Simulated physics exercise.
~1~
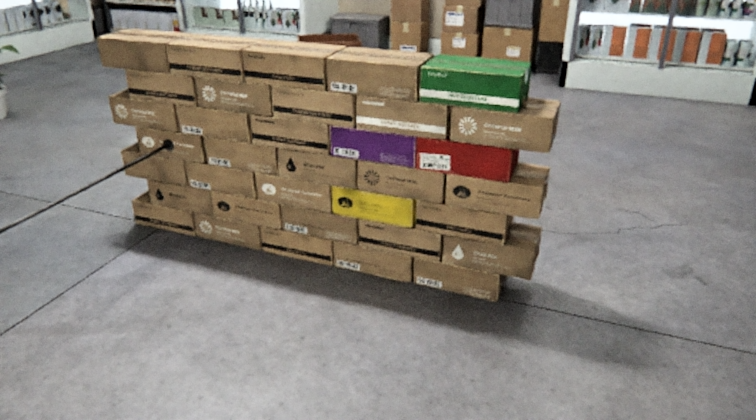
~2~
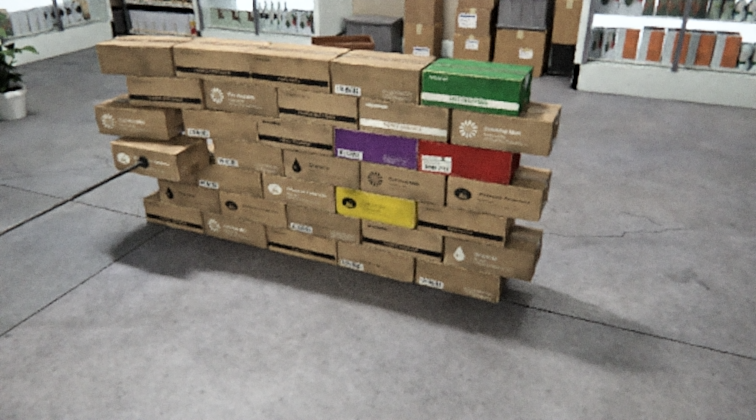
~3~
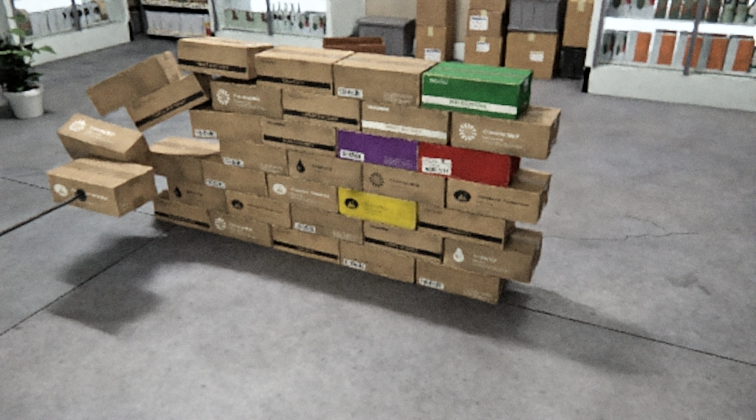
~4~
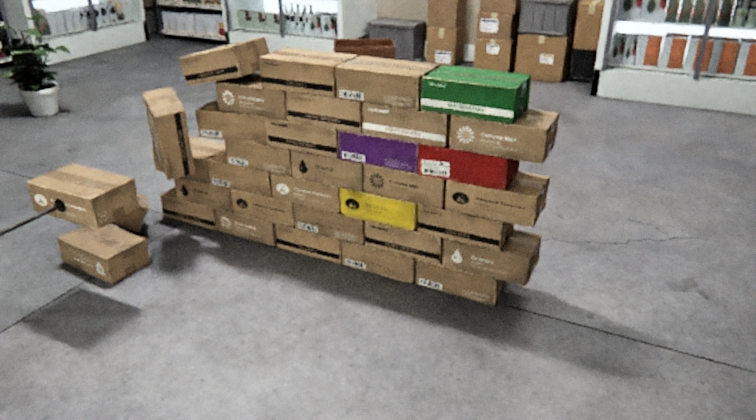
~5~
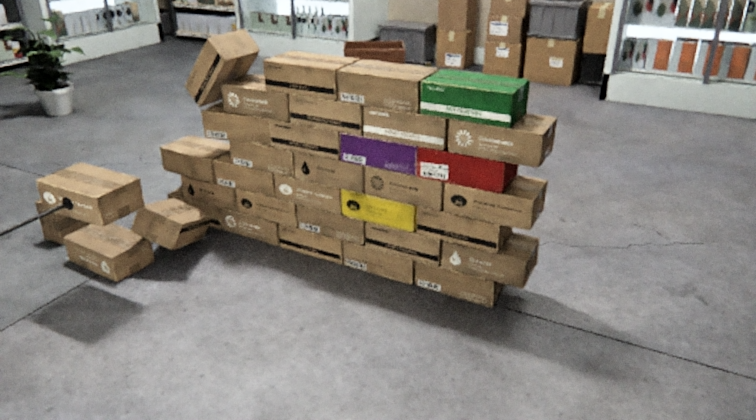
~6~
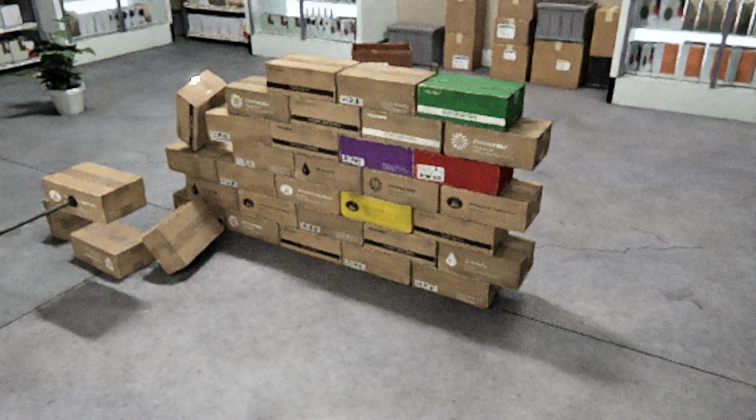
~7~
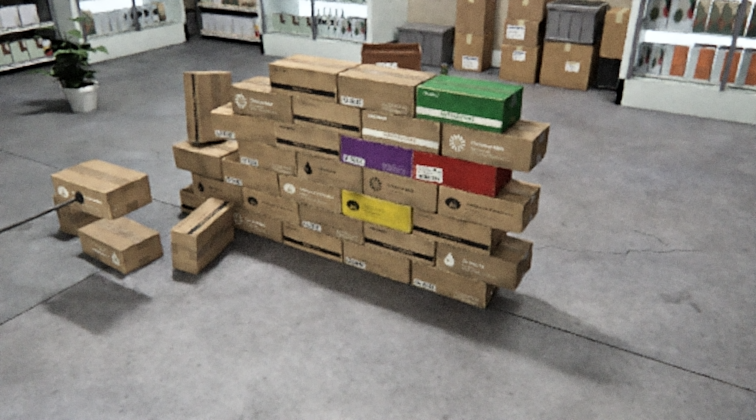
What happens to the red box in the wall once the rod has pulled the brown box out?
The red box stays up in its place in the wall. Only boxes at the left end come down.
